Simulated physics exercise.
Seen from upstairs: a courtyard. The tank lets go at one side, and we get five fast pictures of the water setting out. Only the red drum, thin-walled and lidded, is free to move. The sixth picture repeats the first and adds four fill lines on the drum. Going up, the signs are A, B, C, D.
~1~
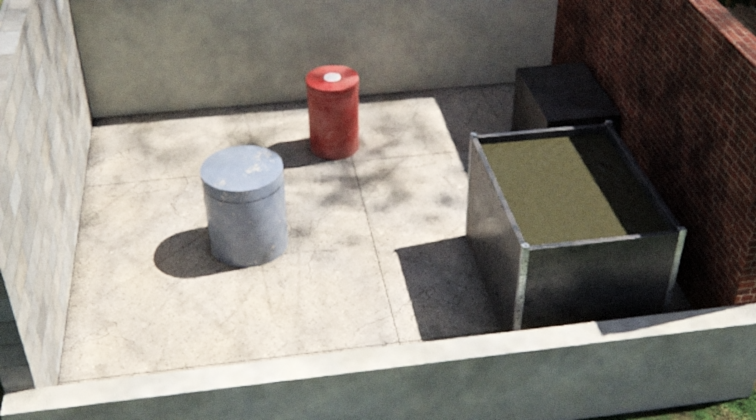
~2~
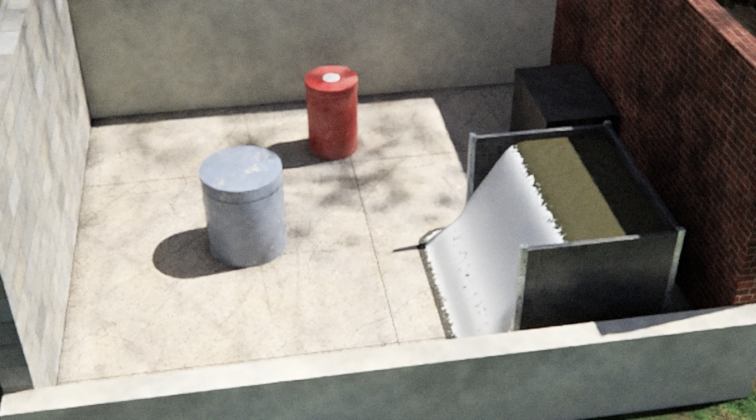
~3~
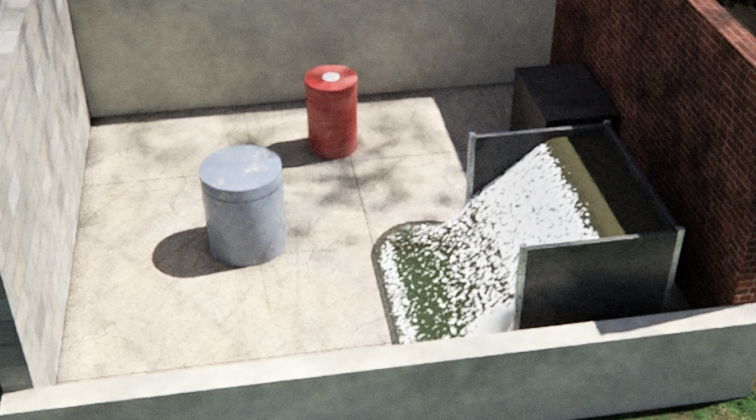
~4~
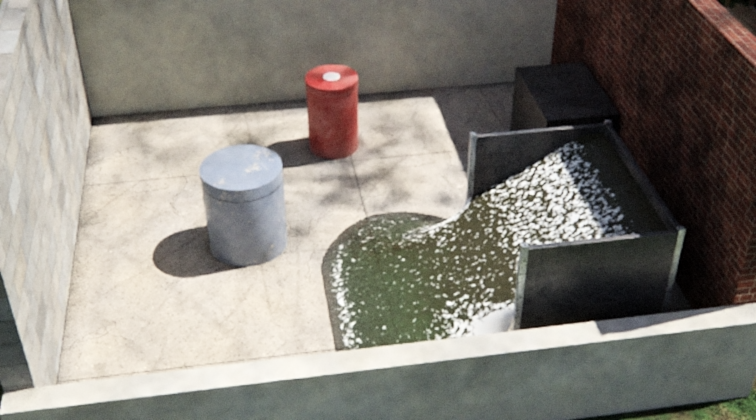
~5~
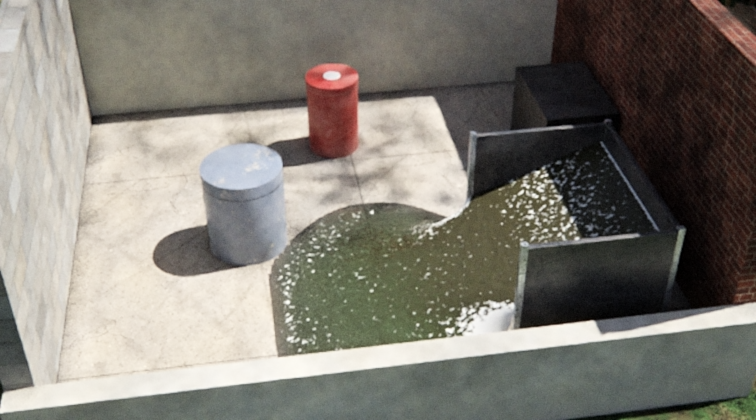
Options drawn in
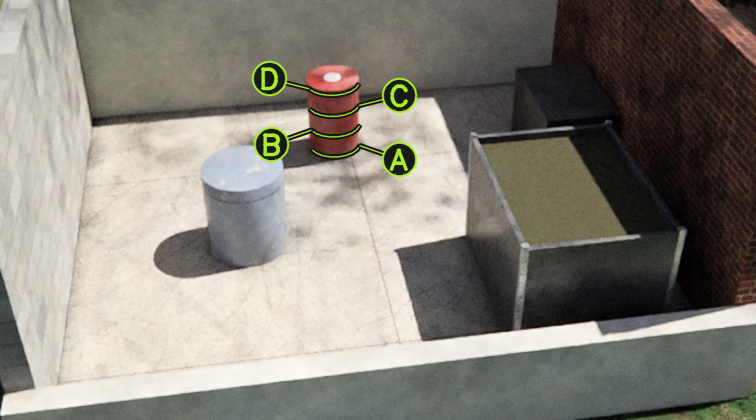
Greenish water pours from an open tank and spreads left across the walled yard's floor.
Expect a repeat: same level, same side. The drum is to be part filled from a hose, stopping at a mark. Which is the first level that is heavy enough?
B is the one.
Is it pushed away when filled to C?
No.
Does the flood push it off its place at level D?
No, not at all.
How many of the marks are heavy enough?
Three.
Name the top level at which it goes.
Level A.
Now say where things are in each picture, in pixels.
Lid of the red drum at (332, 78); tank full, its middle at (570, 188).
Water covers 4 % of the ground and is seen nearest the drum at (433, 235).
Water covers 8 % of the ground and is seen nearest the drum at (393, 232).
Water covers 13 % of the ground and is seen nearest the drum at (389, 217).
Lid of the red drum at (332, 76); water covers 18 % of the ground and is seen nearest the drum at (362, 208).
On the marked copy, A at (338, 156); B at (337, 136); C at (336, 116); D at (336, 95); from the bottom up A, B, C, D.
Choosing A, it is pushed about 3 times its own width away.
Choosing B, it does not move.
Choosing C, it does not move.
Choosing D, it does not move.
